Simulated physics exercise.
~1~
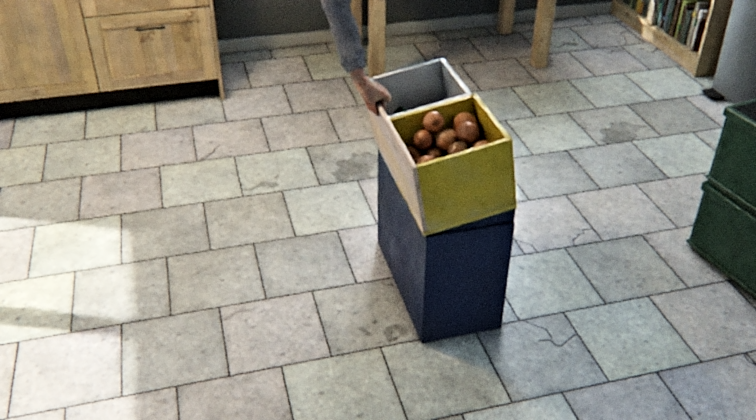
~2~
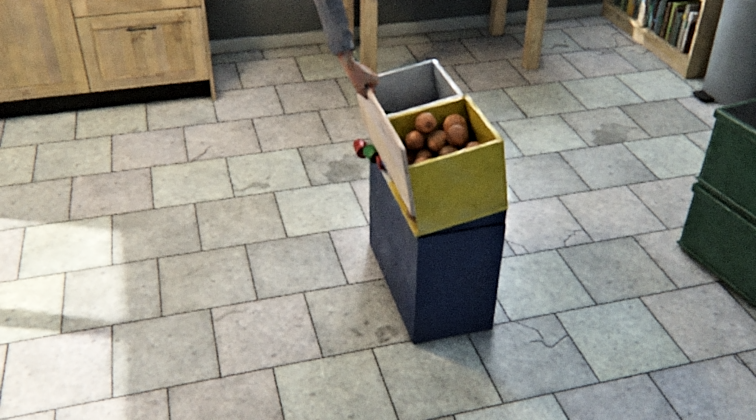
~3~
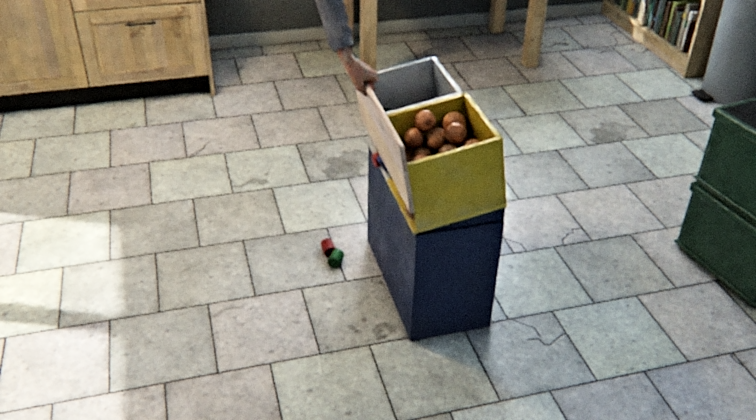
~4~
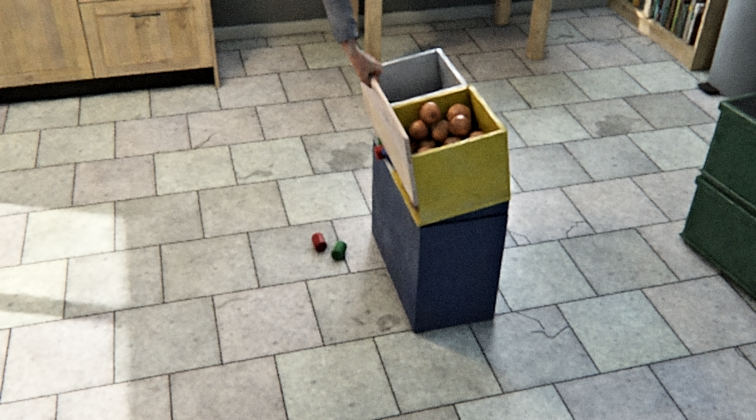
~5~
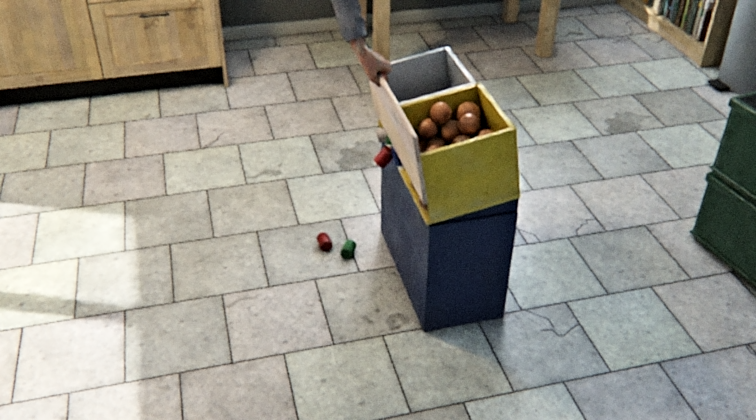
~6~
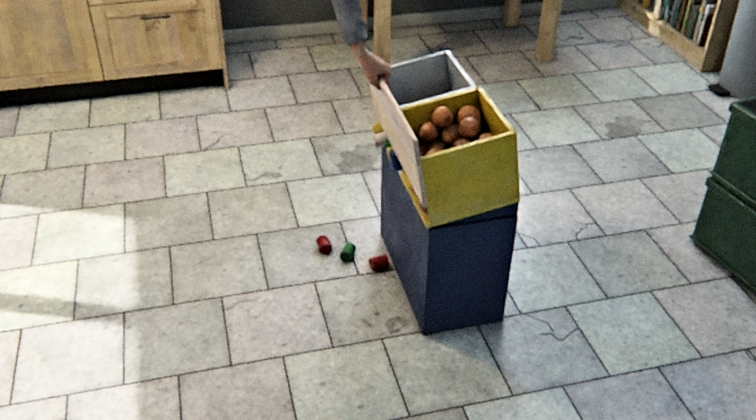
A hand lifts the gate, and small red and green jars drop to the floor while the onions stay.
